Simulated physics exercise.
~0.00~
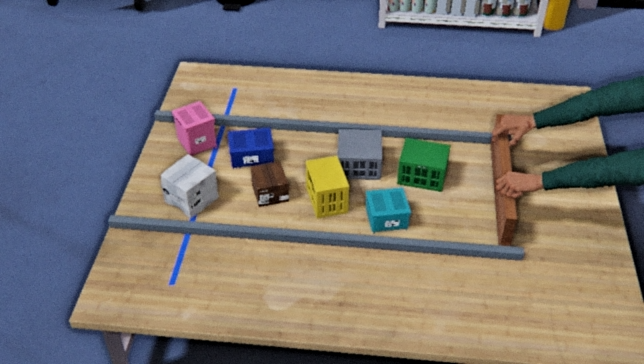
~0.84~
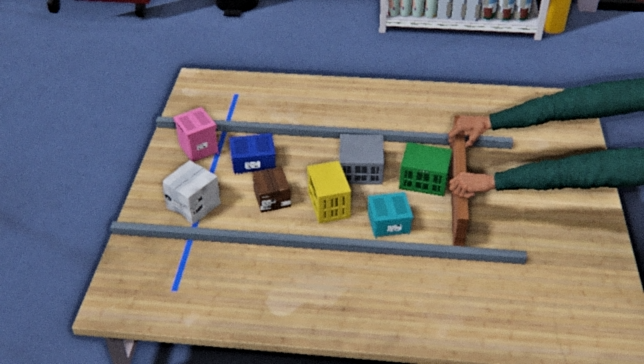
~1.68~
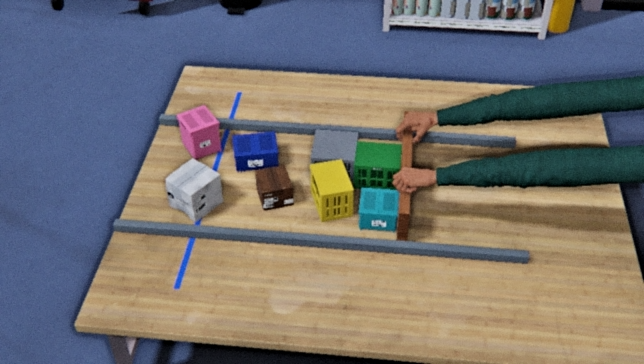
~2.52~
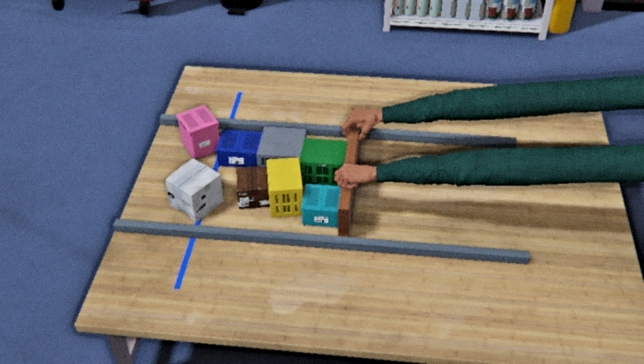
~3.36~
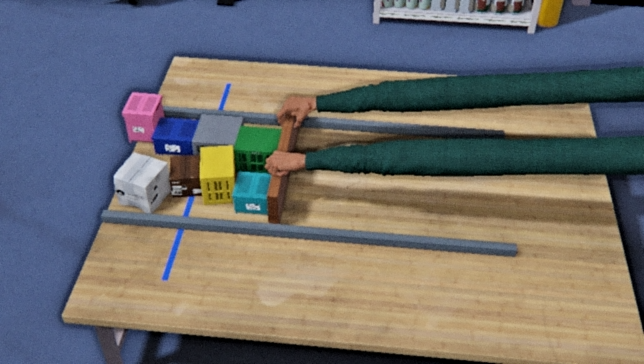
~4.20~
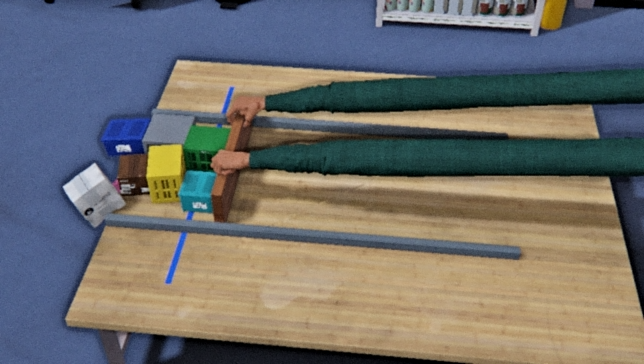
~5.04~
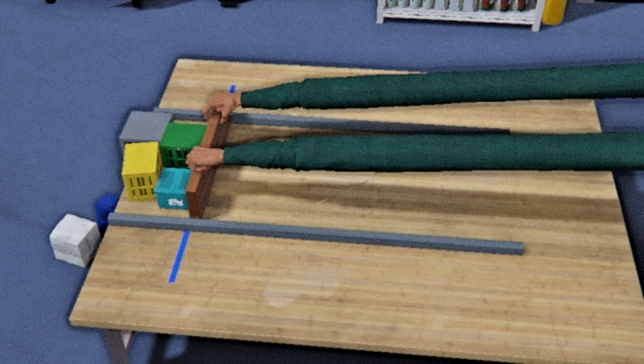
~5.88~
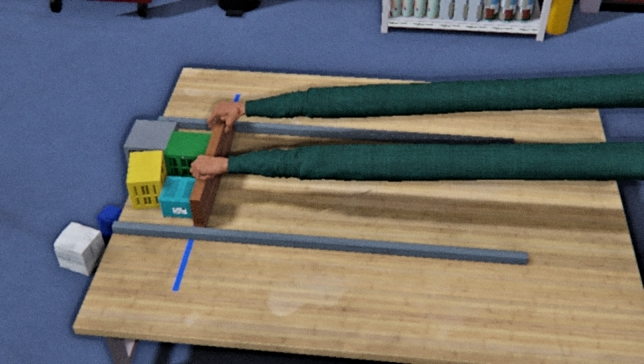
The clip opens on a wooden table where eight coloured crates and boxes stand scattered between two grey rails, with two green-sleeved arms holding a brown plank upright at the right. The hands slide the plank left, gathering the green crate and turquoise tote, then the grey and yellow crates. The growing cluster presses into the blue and brown boxes and shoves everything towards the left edge. The pink box goes over first, and the white, brown and blue ones follow. The plank halts around the blue tape, leaving the grey, green, yellow and turquoise ones on the table.
